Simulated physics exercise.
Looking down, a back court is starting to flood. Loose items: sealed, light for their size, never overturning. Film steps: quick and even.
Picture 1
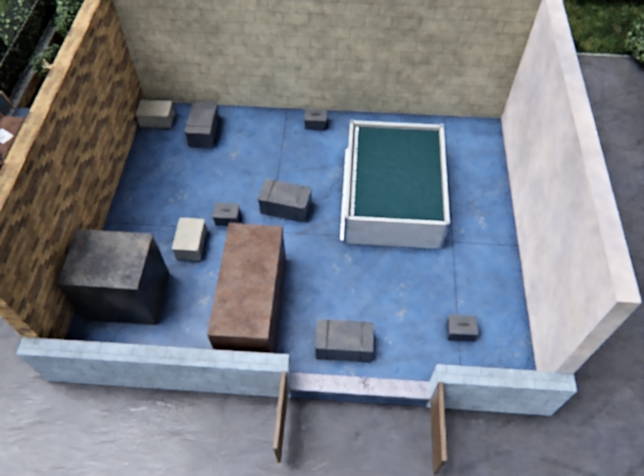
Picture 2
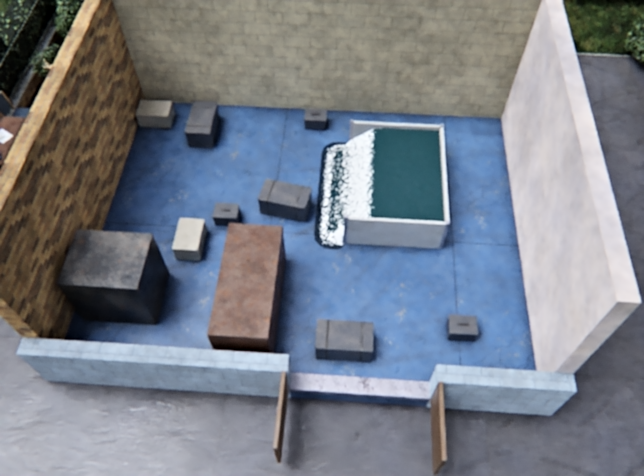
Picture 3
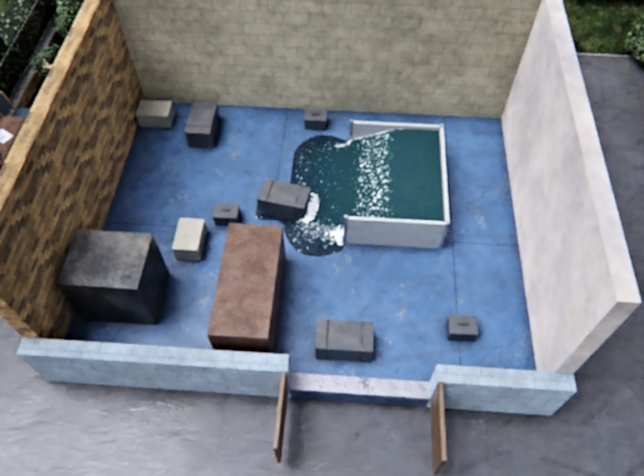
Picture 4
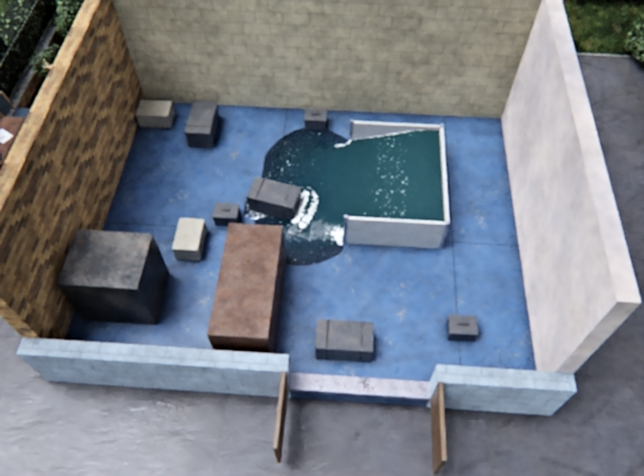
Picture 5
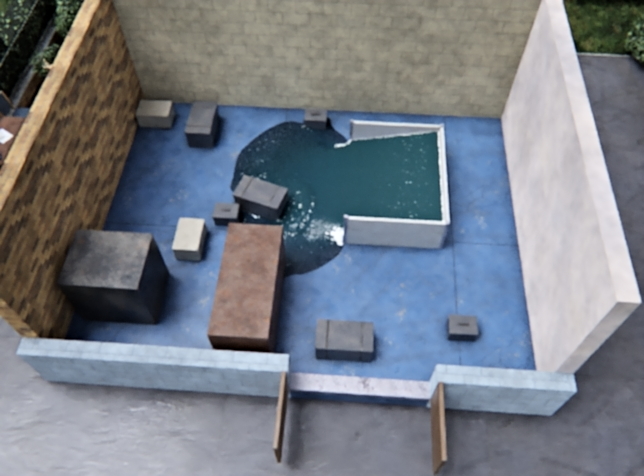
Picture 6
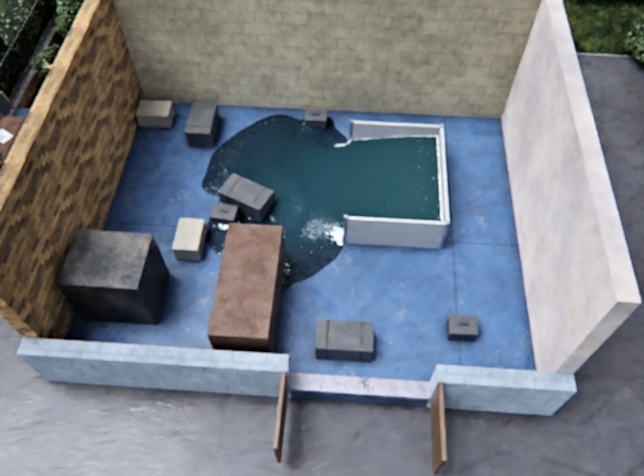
Dark green water burst out of the left side of a white-walled tank and spread across the blue floor of a walled court, then pushed a gray box leftward toward a smaller one.
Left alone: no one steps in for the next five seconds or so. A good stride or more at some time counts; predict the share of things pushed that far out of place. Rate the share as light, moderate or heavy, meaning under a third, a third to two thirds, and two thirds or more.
Moderate.
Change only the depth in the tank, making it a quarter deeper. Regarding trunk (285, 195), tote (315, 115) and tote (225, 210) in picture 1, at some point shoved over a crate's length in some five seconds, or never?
Order as given: Displaced that much; displaced that much; displaced that much.
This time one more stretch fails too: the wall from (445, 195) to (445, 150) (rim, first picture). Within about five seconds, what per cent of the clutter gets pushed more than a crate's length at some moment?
Result: Close to 20 %.
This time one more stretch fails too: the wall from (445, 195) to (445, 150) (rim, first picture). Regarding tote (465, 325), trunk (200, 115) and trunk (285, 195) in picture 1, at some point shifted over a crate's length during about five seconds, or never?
In turn: Moved that far, stayed within it, stayed within it.
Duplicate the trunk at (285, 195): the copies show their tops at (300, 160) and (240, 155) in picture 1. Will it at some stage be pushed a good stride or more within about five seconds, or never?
First: Covers that distance; second: Covers that distance.
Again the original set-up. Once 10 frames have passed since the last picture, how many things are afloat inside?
My tally gives 5.
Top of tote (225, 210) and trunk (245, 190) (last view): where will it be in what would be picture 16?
Near (110, 213) and (128, 188).
A moment on, 1 of 8 are well off their spots; 0 afloat.
Next, 3 of 8 are well off their spots; 5 afloat.
Later, 3 of 8 are well off their spots; 5 afloat.
In the end, 5 of 8 are well off their spots, and 5 have been at some point; 5 afloat.
